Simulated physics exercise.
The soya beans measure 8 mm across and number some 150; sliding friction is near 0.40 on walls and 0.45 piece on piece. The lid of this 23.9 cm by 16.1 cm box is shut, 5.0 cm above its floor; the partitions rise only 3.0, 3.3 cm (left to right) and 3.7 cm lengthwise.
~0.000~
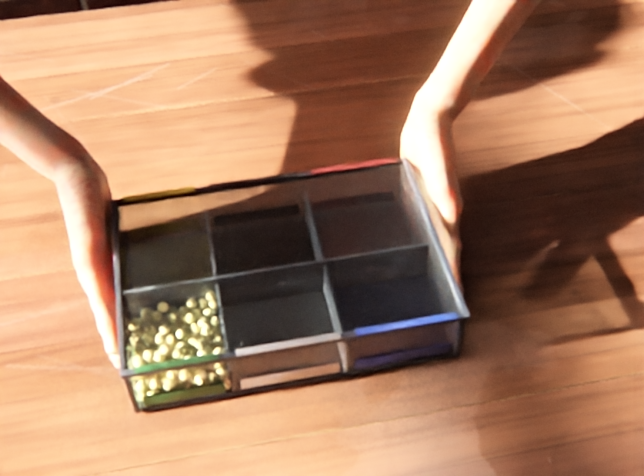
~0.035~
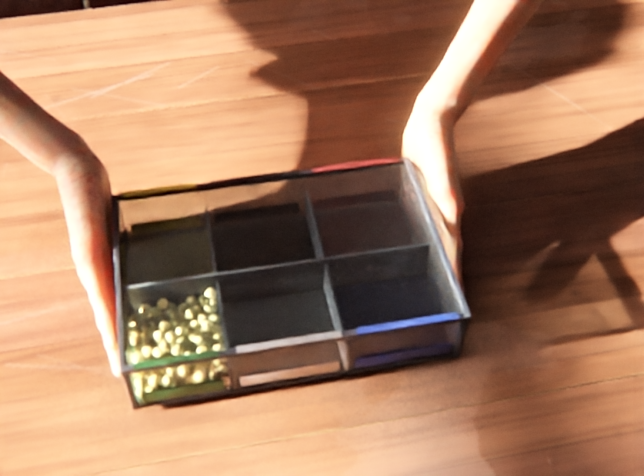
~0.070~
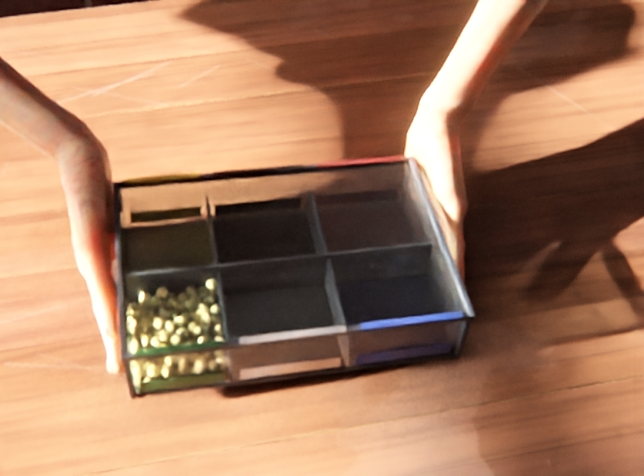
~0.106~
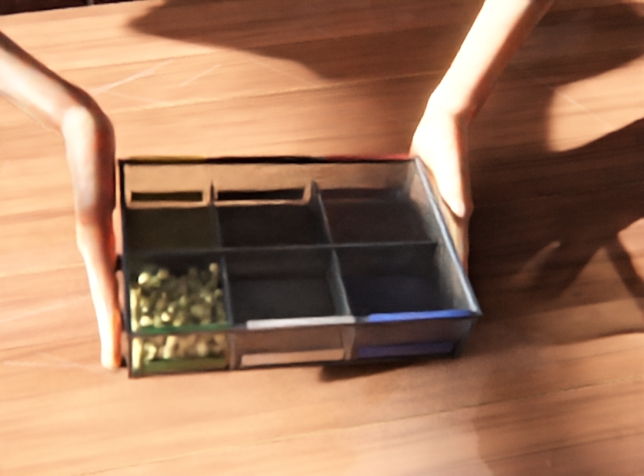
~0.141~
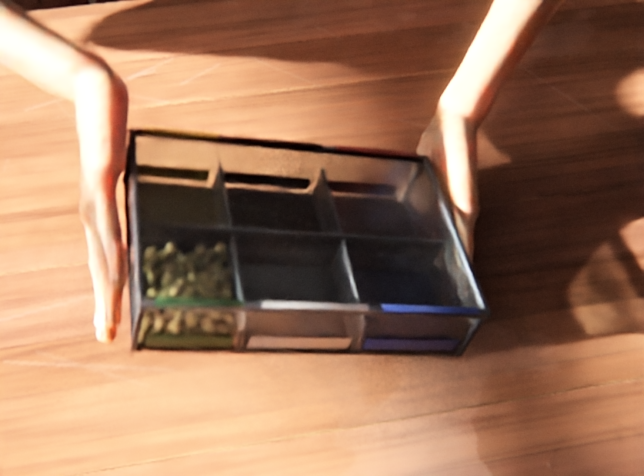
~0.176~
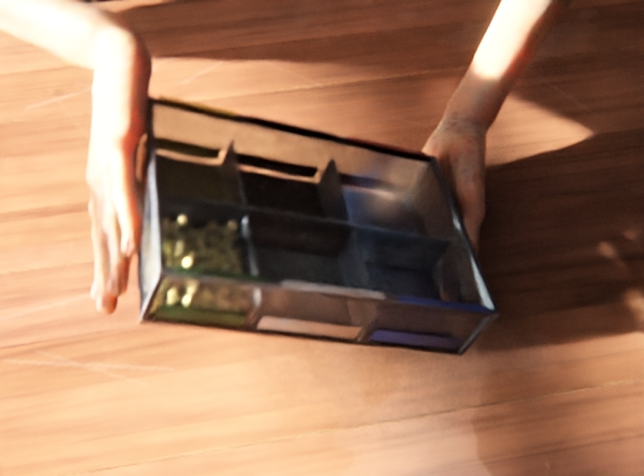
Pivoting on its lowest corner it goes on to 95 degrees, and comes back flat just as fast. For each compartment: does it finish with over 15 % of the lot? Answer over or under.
Red compartment: Under; blue compartment: Over; green compartment: Over; yellow compartment: Under; white compartment: Over; black compartment: Under.
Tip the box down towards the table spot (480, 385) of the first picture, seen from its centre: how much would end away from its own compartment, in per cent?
About 35 per cent.
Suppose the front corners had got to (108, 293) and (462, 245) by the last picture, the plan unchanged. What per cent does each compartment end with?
Red 0, blue 0, green 80, yellow 10, white 0, black 10.
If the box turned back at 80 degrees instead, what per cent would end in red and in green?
In that case red 5; green 40.
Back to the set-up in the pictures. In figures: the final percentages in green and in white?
Green 25, white 35.
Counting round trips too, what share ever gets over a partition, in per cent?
About 75 per cent.
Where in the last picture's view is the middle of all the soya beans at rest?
At about (317, 320).
After 0.62 s, tilt 94 degrees; green 70 %, white 25 %.
After 0.92 s, tilt 38 degrees; red 5 %, blue 30 %, green 25 %, white 35 %.
Then, at 1.31 s, tilt 0 degrees; red 5 %, blue 30 %, green 25 %, white 35 %.
By 1.8 s all is still; red 5 %, blue 30 %, green 25 %, yellow 0 %, white 35 %, black 0 %.
